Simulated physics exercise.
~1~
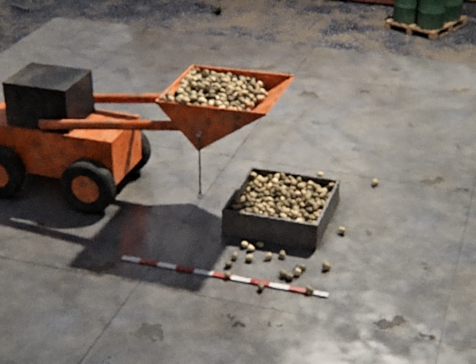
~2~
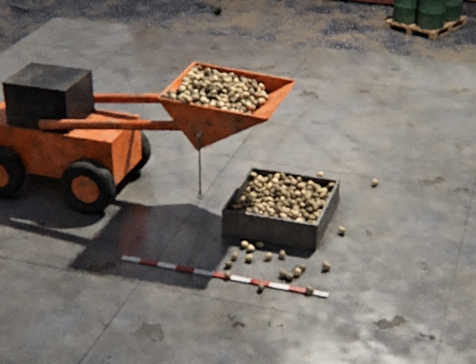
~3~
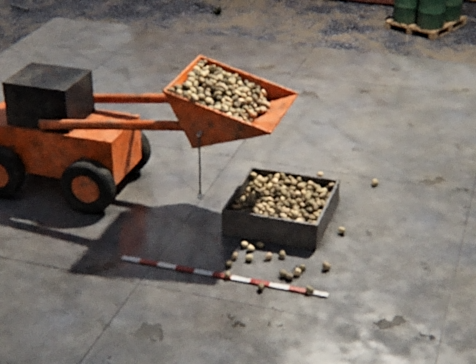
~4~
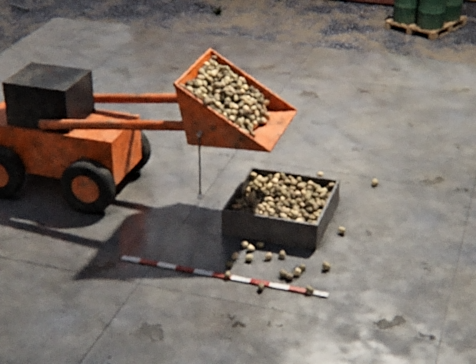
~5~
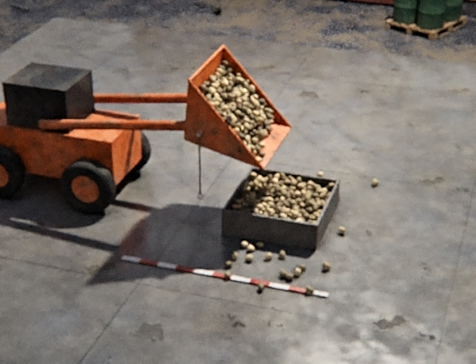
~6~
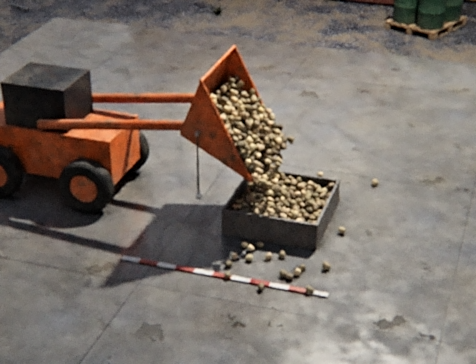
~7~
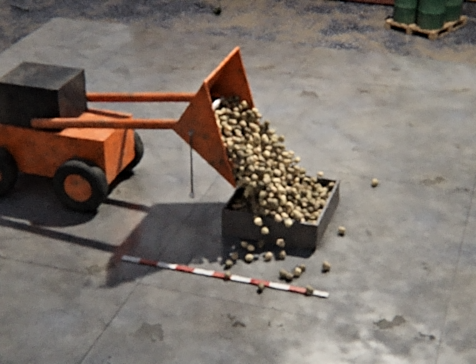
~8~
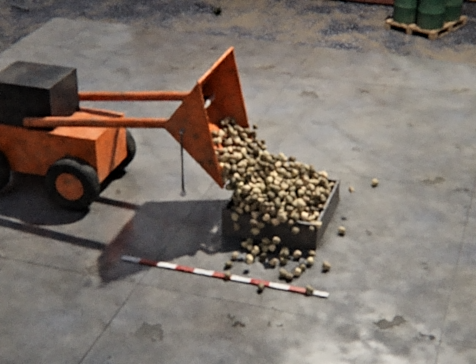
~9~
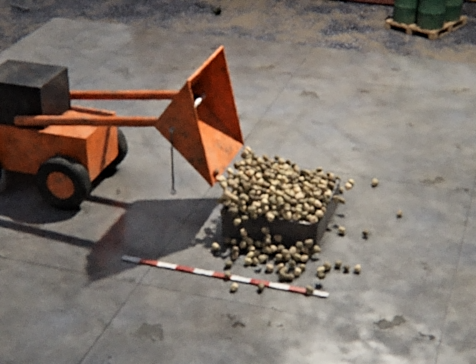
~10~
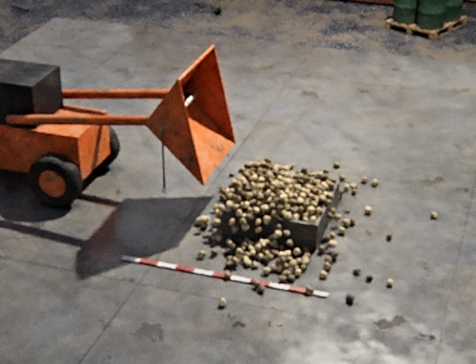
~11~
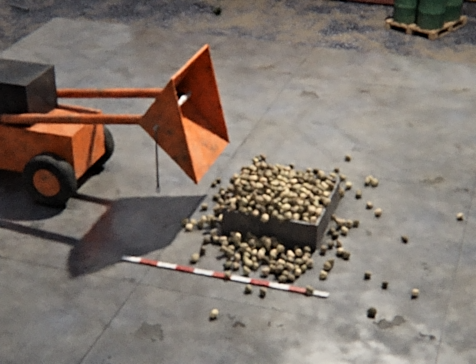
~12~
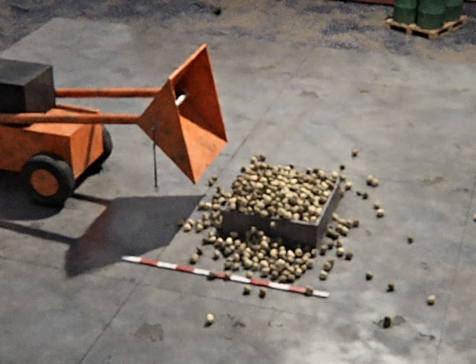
A bare grey concrete floor is seen from above at an angle, with green drums on a pallet at the upper right. On the left stands an orange loader with a dark block on top, its raised bucket full of pale, rounded stones. A dark open bin to the right already holds similar stones, with a few lying near a red and white staff. The bucket tips forward, and stones pour into the bin while the loader backs away to the left. They heap up and spill over the sides, some rolling across the floor, leaving the bucket empty and the bin piled high amid scattered stones.
